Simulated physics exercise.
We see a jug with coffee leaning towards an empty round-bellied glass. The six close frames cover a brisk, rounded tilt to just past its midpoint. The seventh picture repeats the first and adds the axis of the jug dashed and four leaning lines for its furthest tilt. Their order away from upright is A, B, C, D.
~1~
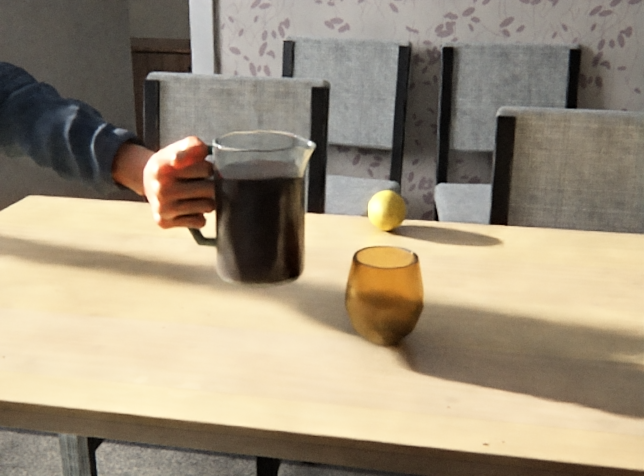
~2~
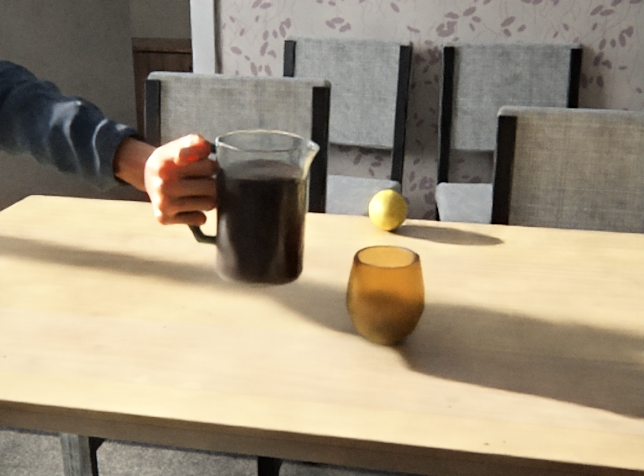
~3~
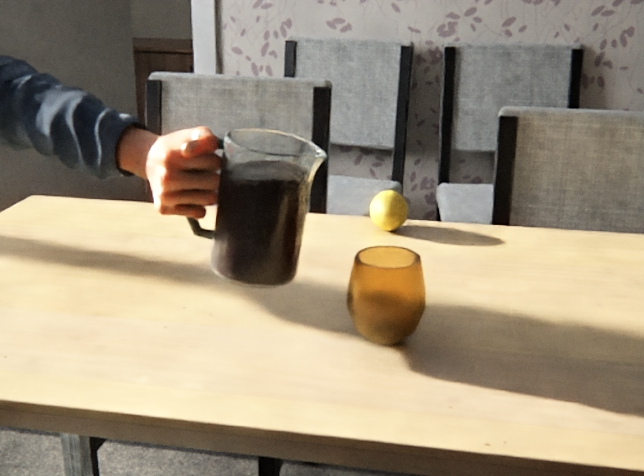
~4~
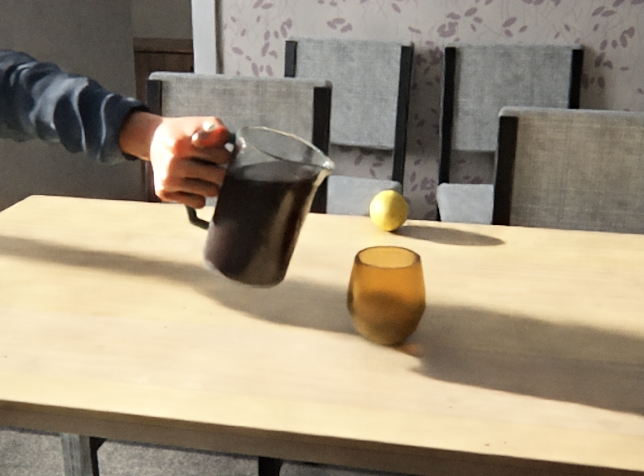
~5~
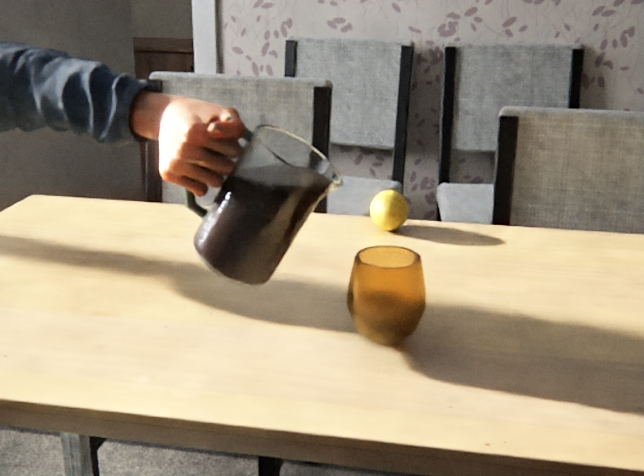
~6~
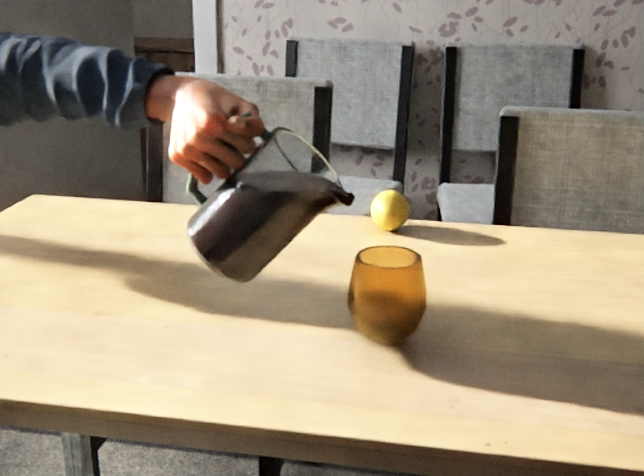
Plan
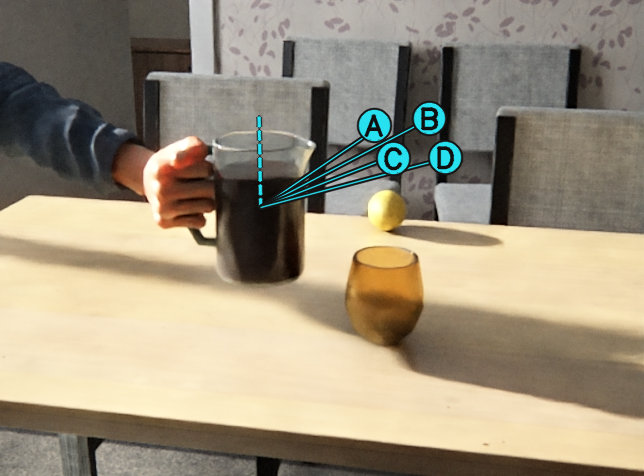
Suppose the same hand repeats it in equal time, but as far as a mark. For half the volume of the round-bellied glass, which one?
The best line is B.
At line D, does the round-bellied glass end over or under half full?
Over half.
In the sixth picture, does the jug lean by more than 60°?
No.
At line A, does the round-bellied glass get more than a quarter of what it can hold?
Yes, it does.
In cyan, A at (362, 138); B at (414, 126); C at (376, 162); D at (429, 162).
For line A, the round-bellied glass ends with about 32 % of what it can hold.
For line B, the round-bellied glass ends with about 47 % of what it can hold.
For line C, the round-bellied glass ends with about 66 % of what it can hold.
For line D, the round-bellied glass ends with about 85 % of what it can hold; 3 % of the coffee is spilt.
